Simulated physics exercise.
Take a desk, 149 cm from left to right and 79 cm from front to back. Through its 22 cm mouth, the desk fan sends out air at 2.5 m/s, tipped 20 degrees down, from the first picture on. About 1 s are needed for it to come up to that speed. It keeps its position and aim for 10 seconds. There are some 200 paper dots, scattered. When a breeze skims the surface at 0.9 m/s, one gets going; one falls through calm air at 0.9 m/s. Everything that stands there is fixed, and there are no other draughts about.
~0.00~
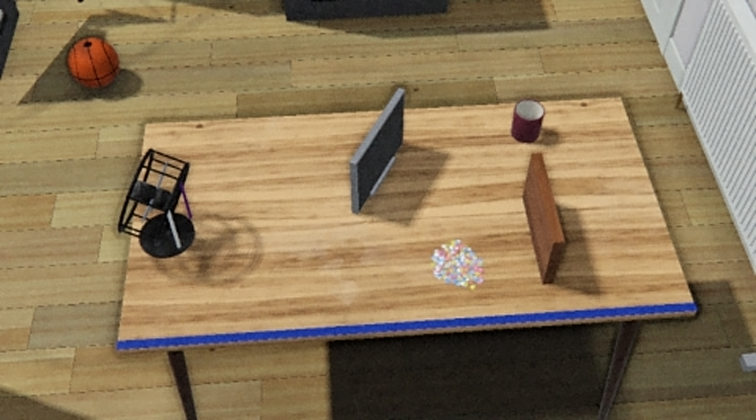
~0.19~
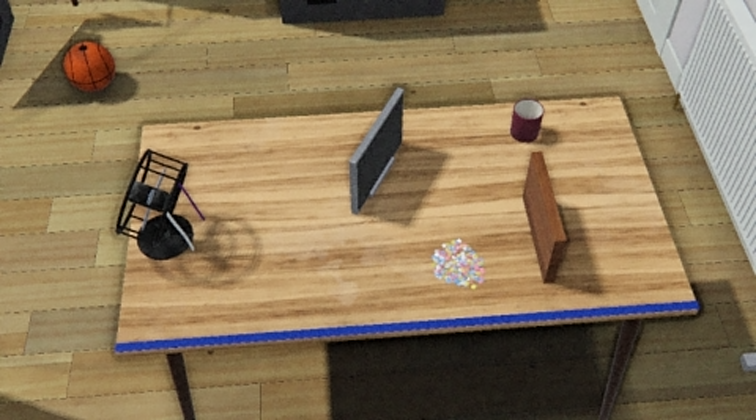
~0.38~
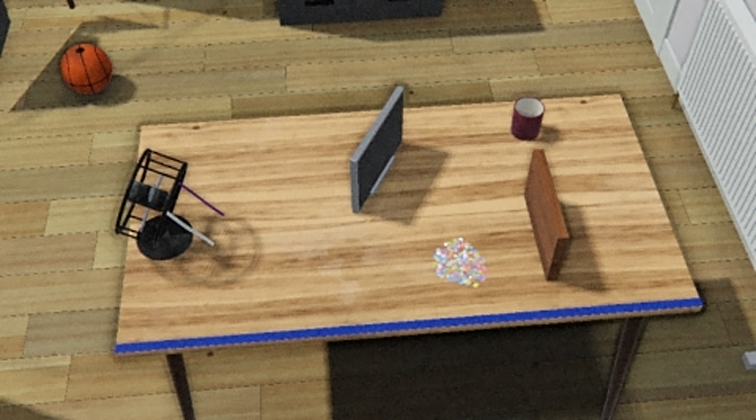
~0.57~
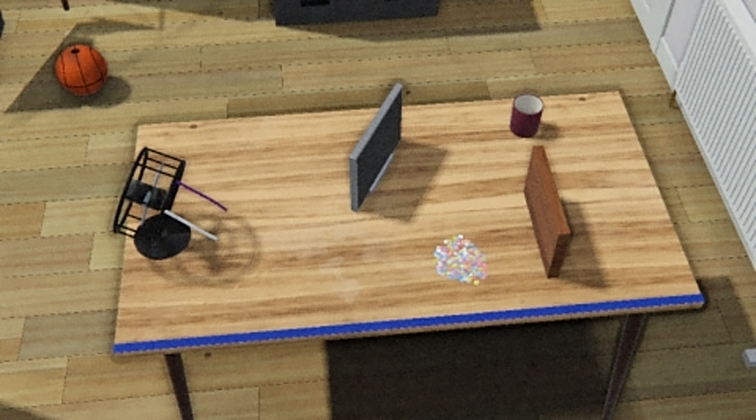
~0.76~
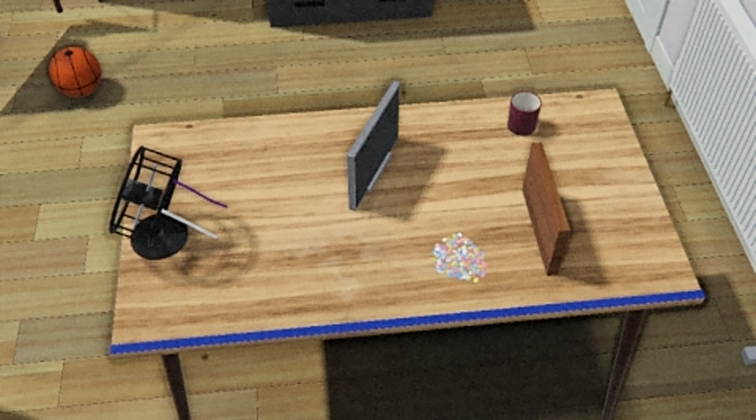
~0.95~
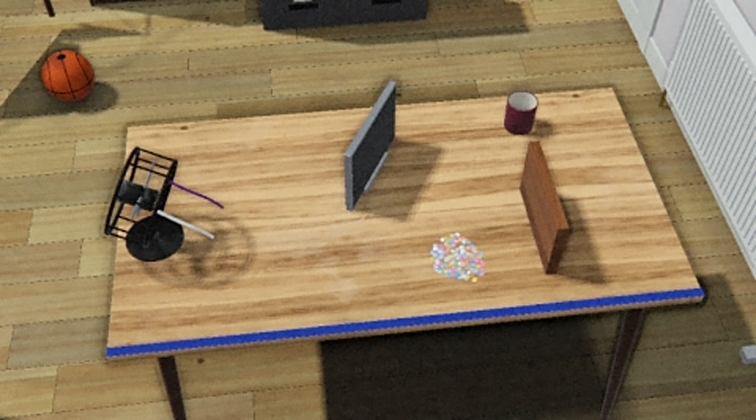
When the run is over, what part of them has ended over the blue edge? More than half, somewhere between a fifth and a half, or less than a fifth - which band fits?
The part that ends there is greater than one half.
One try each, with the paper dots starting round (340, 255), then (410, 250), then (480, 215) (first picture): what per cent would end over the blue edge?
Roughly 70 %, then 30 %, then 0 %.
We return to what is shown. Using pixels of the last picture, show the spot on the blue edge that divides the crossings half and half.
At about (601, 307).
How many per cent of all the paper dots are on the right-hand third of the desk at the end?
I'd put it at about 15 percent.
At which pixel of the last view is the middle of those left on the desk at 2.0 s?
Somewhere about (531, 232), I'd say.
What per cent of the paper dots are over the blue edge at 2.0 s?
I'd say near 60 per cent by then.
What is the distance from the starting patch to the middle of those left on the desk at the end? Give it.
Roughly 50 centimetres.
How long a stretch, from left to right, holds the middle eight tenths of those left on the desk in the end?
Roughly 20 cm from left to right.
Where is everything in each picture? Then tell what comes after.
The middle of the paper dots is near (459, 265), none has stirred yet and the mouth of the desk fan is at (154, 197), in the first frame.
The middle of the paper dots is near (460, 264), none has stirred yet and the blue edge is centred on (412, 330), in the second frame.
The middle of the paper dots is near (461, 263), none has stirred yet, the top of a board is at (550, 191) and the top of a laptop is at (378, 122), in the third frame.
The middle of the paper dots is near (462, 260) and none has stirred yet, in the fourth frame.
The middle of the paper dots is near (461, 258) and none has stirred yet, in the fifth frame.
The middle of the paper dots is near (459, 258) and none has stirred yet, in the sixth frame.
After 2.0 s the count stands so, 64 % are over the blue edge; the middle of those still in play is near (531, 233).
After 3.2 s the count stands so, 70 % are over the blue edge; the middle of those still in play is near (511, 155).
After 5.5 s the count stands so, 72 % are over the blue edge; the middle of those still in play is near (514, 138).
After 10.0 s, at the end, 76 % are over the blue edge; the middle of those still in play is near (515, 138).
